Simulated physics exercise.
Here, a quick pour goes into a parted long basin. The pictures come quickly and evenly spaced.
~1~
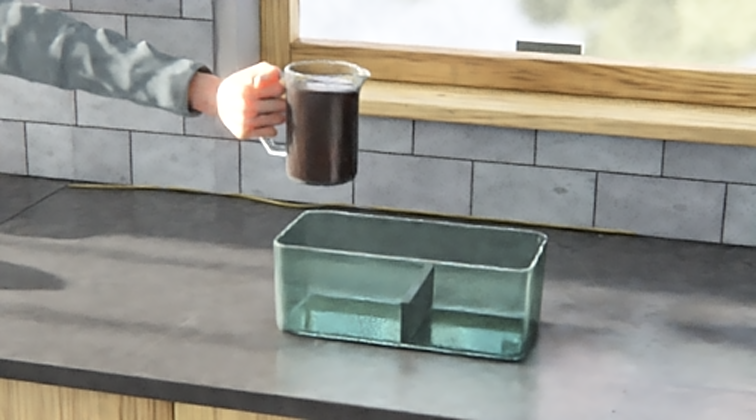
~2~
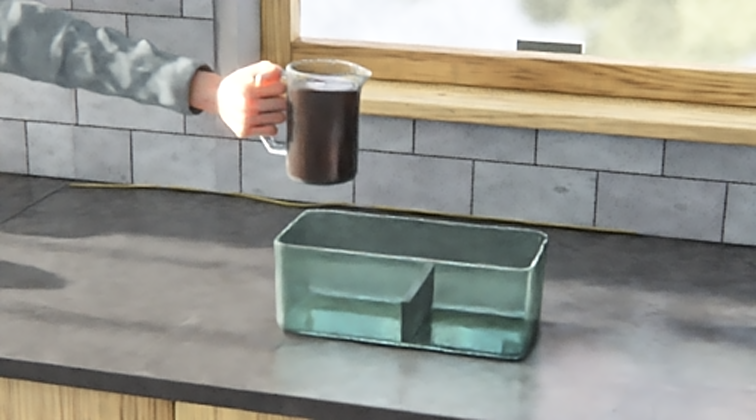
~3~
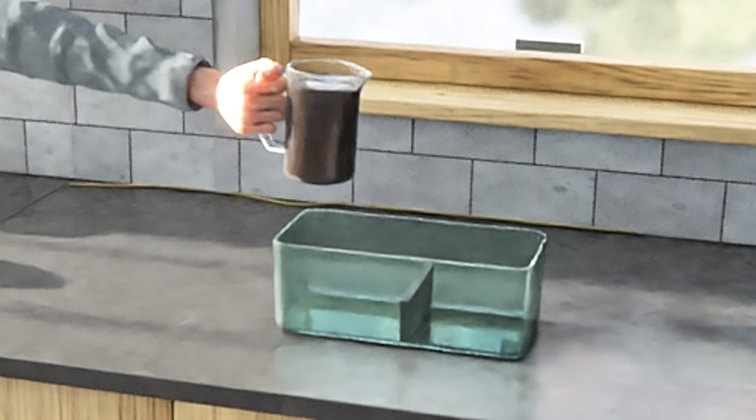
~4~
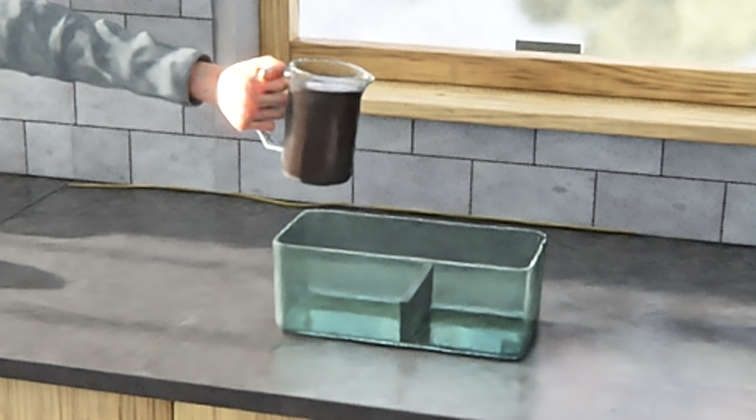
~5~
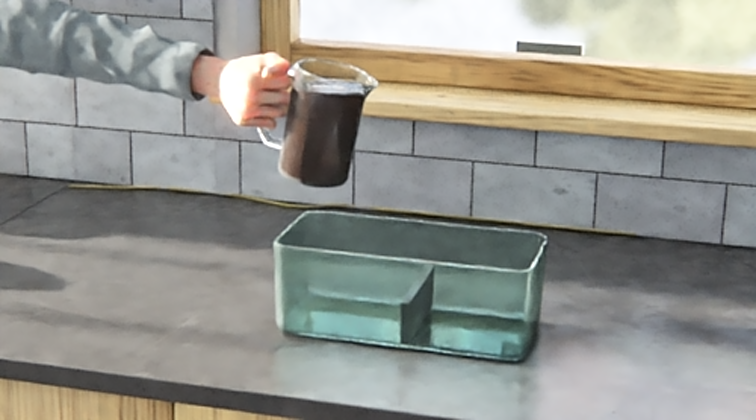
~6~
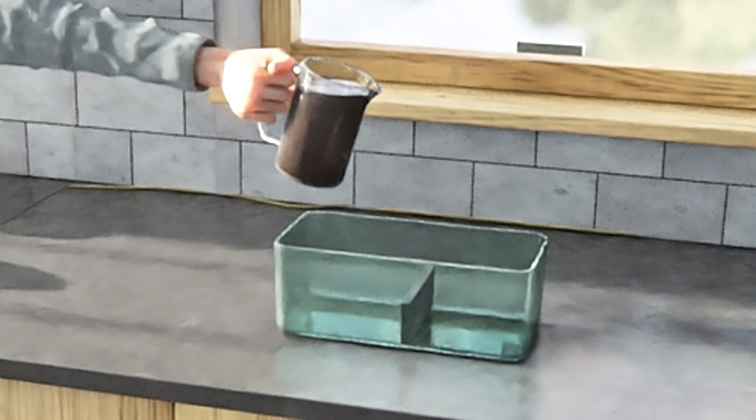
A hand in a grey-green sleeve held a clear jug of dark coffee above a divided, greenish see-through basin on a counter, keeping it almost upright at first, then slowly tilted it to the right.
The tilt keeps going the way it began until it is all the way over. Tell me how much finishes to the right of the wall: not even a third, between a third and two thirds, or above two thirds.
The share right of the wall does go past two thirds.
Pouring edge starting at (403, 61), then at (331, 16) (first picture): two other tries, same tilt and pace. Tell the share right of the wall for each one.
About 95 per cent, then about 25 per cent.
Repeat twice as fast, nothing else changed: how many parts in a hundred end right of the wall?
Near 65 parts in a hundred.
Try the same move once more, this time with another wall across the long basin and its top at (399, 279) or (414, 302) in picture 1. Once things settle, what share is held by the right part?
Roughly 95 % and then 80 %.
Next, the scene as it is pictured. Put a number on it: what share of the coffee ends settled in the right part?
I'd say near 75 in a hundred.
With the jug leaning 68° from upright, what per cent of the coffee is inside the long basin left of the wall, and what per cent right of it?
On the left 0 per cent, on the right 5 per cent.
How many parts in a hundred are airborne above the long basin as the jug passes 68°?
Near 10 parts in a hundred.
A moment on, the jug is tipped part way and 84 per cent is still to pour, 0 is left of the wall and 5 right of it.
Next, the jug is tipped right over and 31 per cent is still to pour, 2 is left of the wall and 49 right of it.
Then the jug is tipped right over and 1 per cent is still to pour, 21 is left of the wall and 75 right of it.
Later the jug is tipped right over and 0 per cent is still to pour, 24 is left of the wall and 75 right of it.
Finally, 24 per cent lies left of the wall, 75 right of it and 1 outside.
